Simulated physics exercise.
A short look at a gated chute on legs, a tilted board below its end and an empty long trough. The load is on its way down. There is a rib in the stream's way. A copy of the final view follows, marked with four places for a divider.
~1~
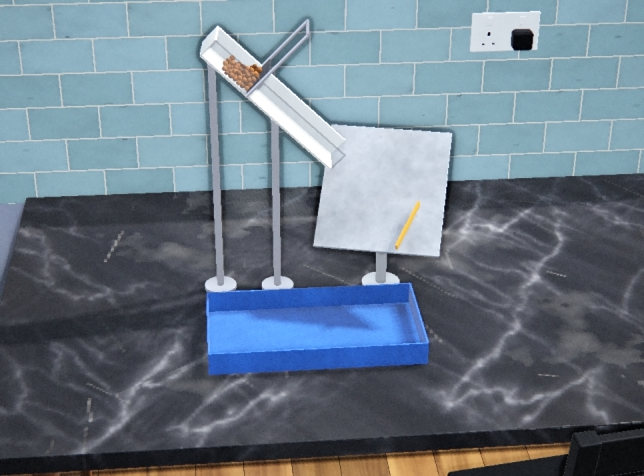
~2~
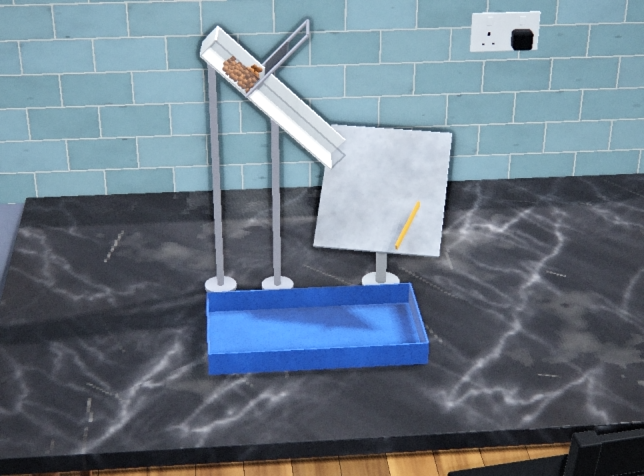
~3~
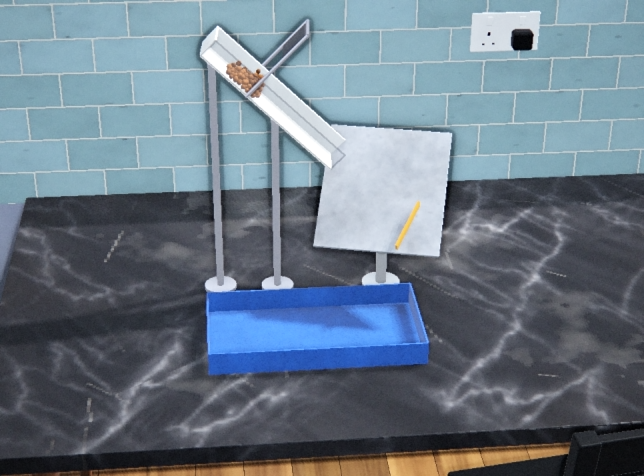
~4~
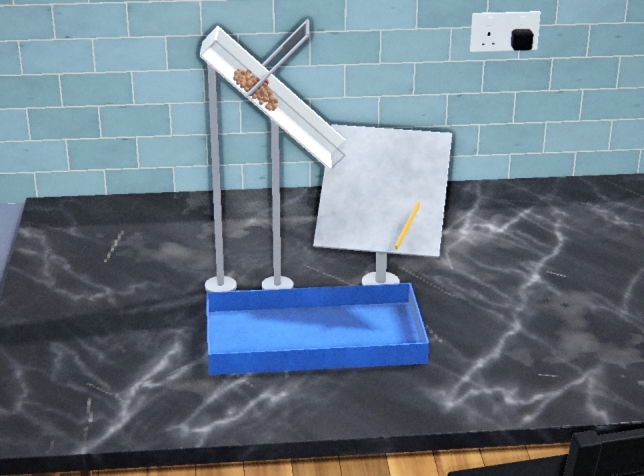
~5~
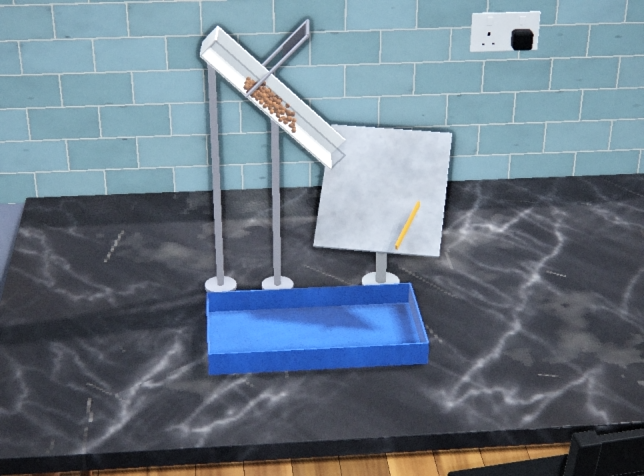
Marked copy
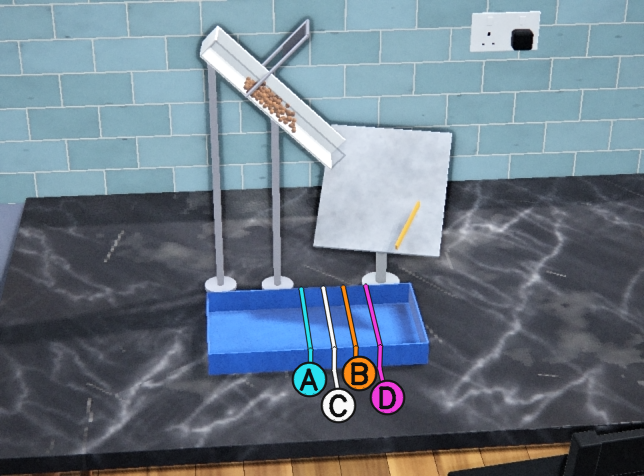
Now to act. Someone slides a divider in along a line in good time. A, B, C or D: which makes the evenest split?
It is D.
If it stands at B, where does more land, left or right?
The right side.
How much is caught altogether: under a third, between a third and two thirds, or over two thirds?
It is over two thirds.
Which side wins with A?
The right side.
On the marked copy, line A crosses the front rim at (310, 349); line B crosses the front rim at (355, 347); line C crosses the front rim at (334, 348); line D crosses the front rim at (380, 345).
With A, of what is caught, just a few on the left of the divider, almost all on the right.
With B, of what is caught, about a tenth on the left of the divider, the larger part on the right.
With C, of what is caught, just a few on the left of the divider, almost all on the right.
With D, of what is caught, roughly a third on the left of the divider, roughly two thirds on the right.
